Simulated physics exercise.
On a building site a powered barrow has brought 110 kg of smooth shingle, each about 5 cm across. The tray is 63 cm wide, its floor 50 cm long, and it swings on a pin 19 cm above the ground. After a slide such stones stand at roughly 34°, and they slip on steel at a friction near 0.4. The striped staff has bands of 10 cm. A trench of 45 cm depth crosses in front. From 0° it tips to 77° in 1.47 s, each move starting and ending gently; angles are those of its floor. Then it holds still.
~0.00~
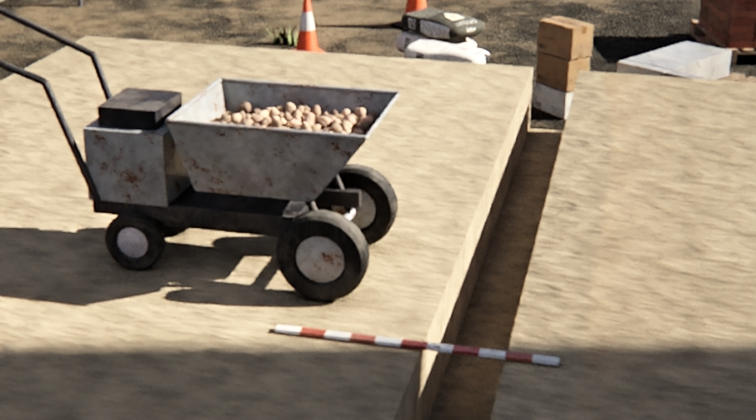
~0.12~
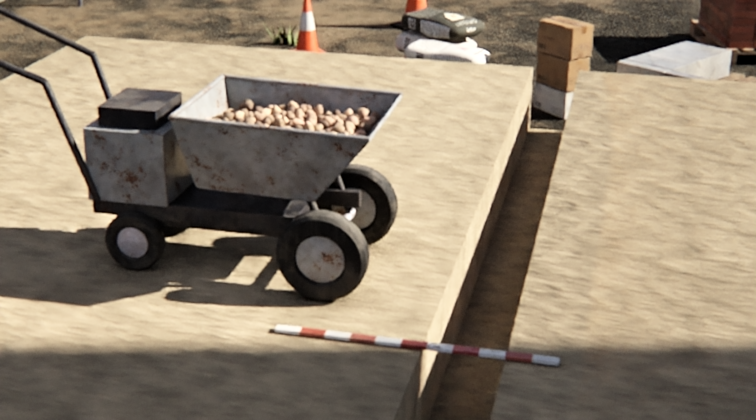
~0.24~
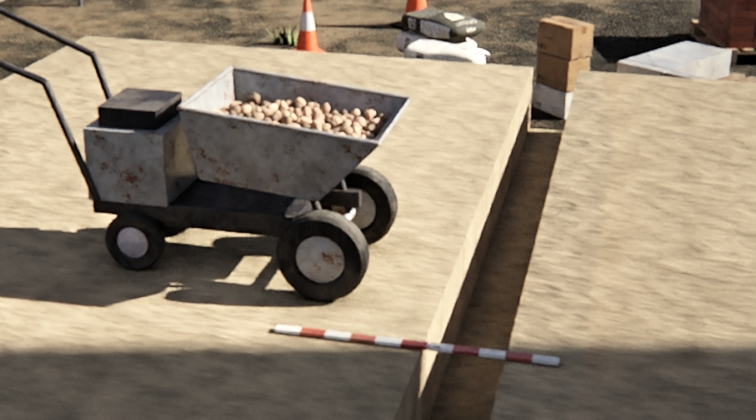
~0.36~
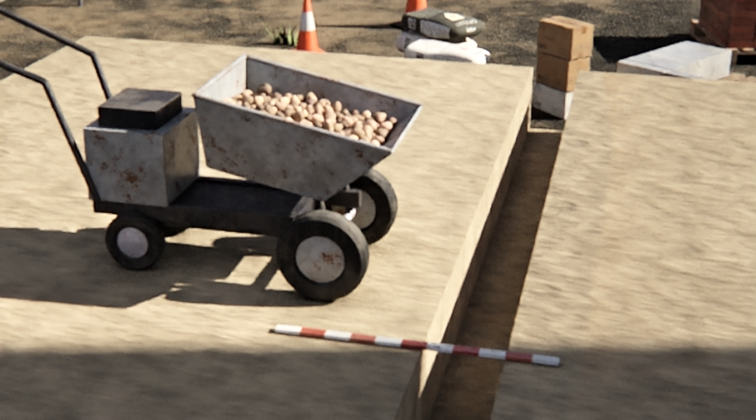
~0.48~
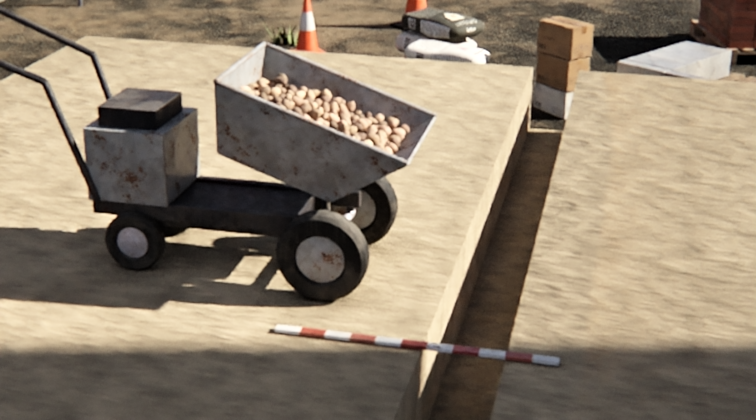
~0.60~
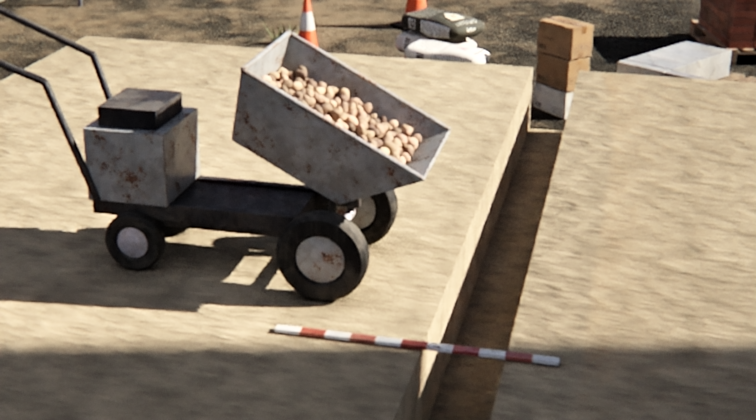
The grey tray of a powered barrow, loaded with smooth, pinkish-tan stones, sits level near a trench, then begins tilting gently to the right. Its left end rises clear of the dark chassis as the right lip lowers, and the tray steepens steadily with the stones still inside, while the wheels stay put.
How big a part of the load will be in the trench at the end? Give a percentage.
Roughly 74 per cent ends in the trench.
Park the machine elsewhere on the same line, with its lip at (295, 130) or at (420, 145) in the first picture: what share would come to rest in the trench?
About 70 and 20 per cent.
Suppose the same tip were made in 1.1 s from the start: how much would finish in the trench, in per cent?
It would be near 70 per cent.
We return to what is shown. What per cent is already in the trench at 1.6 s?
About 45 per cent by then.
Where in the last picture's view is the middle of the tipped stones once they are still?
Their middle is at about (498, 360).
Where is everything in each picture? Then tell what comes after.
In the first frame, lip at (366, 138), floor tilted 0°, highest stones at (325, 122).
In the second frame, the tray is at 1°, its lip at (370, 140); the top of the load is at (309, 121); the stones move at 0.2 m/s on average.
In the third frame, lip at (379, 144), floor tilted 5°, highest stones at (257, 108); the stones move at 0.4 m/s on average.
In the fourth frame, the tray is at 12°, its lip at (392, 152); the top of the load is at (255, 99); the stones move at 0.5 m/s on average.
In the fifth frame, lip at (408, 164), floor tilted 19°, highest stones at (266, 88); the stones move at 0.6 m/s on average.
In the sixth frame, lip at (423, 179), floor tilted 28°, highest stones at (285, 76); the stones move at 0.6 m/s on average.
After 1.1 s the floor is at 65°; 99 % in the tray, 1 % in the trench; the foremost stones are at (482, 236).
After 1.6 s the floor is at 77°; 37 % in the tray, 45 % in the trench, 19 % past the trench; the foremost stones are at (612, 295).
After 1.9 s the floor is at 77°; 8 % in the tray, 66 % in the trench, 26 % past the trench; the foremost stones are at (698, 303).
After 3.9 s the floor is at 77°; 0 % in the tray, 74 % in the trench, 26 % past the trench; the foremost stones are at (741, 314).
